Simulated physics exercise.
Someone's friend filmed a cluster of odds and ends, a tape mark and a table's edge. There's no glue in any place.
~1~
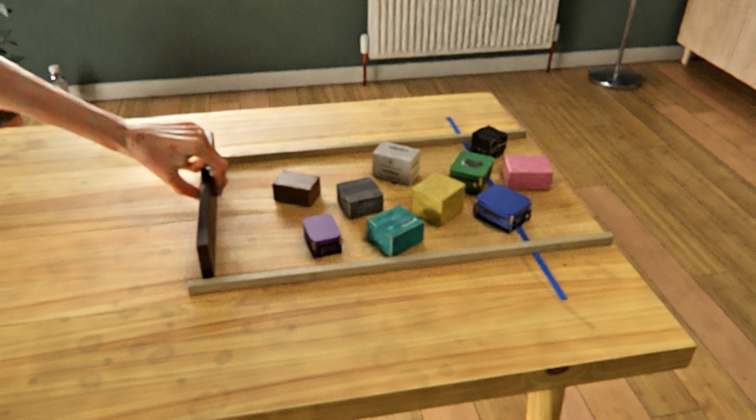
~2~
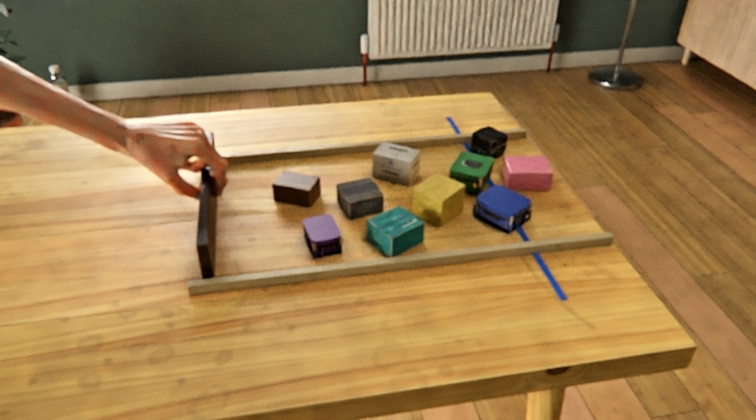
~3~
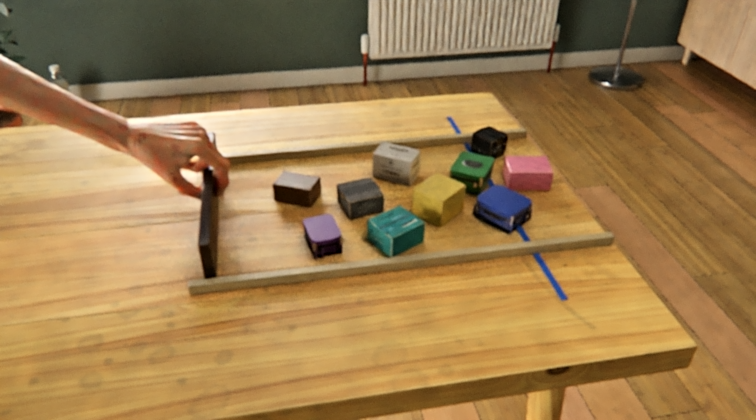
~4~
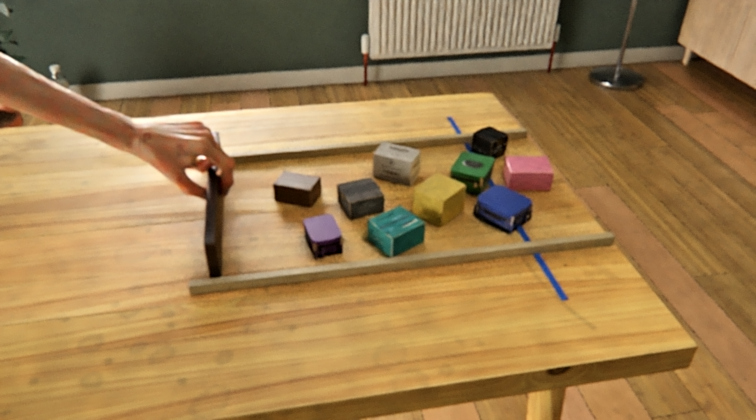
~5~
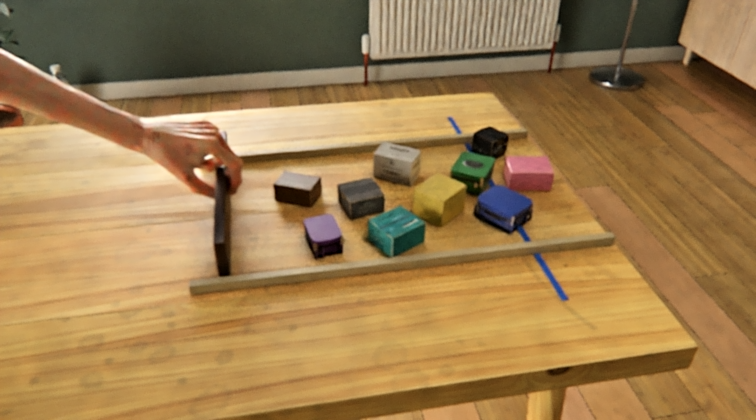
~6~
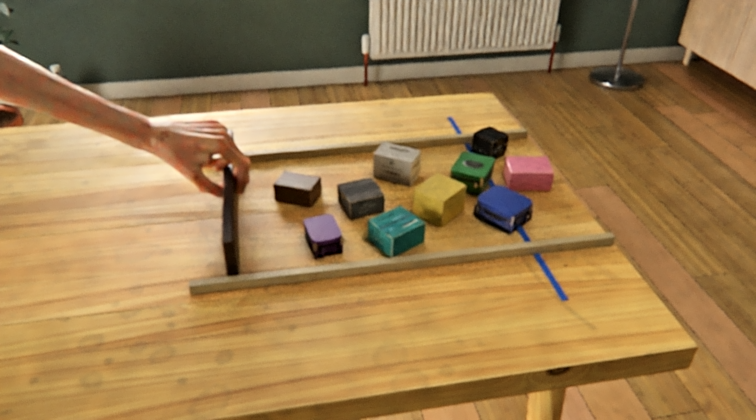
A hand holding a dark board upright on a wooden table, then sliding it slightly right toward scattered colourful blocks that stay still.
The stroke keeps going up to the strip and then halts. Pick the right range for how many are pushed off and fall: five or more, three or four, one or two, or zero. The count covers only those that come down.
The right range is one or two.
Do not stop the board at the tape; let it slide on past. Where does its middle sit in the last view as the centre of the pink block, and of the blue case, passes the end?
Around (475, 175) first and around (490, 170) second.
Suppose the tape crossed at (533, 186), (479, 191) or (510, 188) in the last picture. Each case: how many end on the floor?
Tallies in the order asked: 6, 0, 2.
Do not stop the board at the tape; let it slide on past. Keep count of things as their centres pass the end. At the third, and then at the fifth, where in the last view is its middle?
The first puts it near (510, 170), the next near (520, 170).
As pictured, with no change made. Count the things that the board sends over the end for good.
My count gives 2.
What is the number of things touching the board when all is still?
It ends up touching 4.
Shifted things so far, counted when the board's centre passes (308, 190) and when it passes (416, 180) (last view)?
Tally: 3; 7.
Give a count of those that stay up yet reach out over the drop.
My count gives 1.
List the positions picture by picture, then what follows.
Pink block (527, 173); black box (489, 143); blue case (503, 209); board (209, 199); tape (494, 189), in the first picture.
Black box (489, 143); white box (396, 164), in the second picture.
Blue case (503, 209); purple case (323, 236), in the third picture.
Pink block (528, 173); turquoise box (396, 231), in the fourth picture.
Black box (490, 144); green case (472, 174), in the fifth picture.
Pink block (528, 173); black box (490, 144); blue case (504, 209); board (230, 197); tape (495, 189), in the sixth picture.
Soon after, none off yet; pink block at rest near (528, 173); black box at rest near (490, 144); blue case at rest near (504, 209).
Then, none off yet; pink block moved a little near (548, 172); black box moving near (495, 143); blue case moved about its own width near (558, 206).
At rest, the number that fall off is one or two; fallen, blue case and pink block.
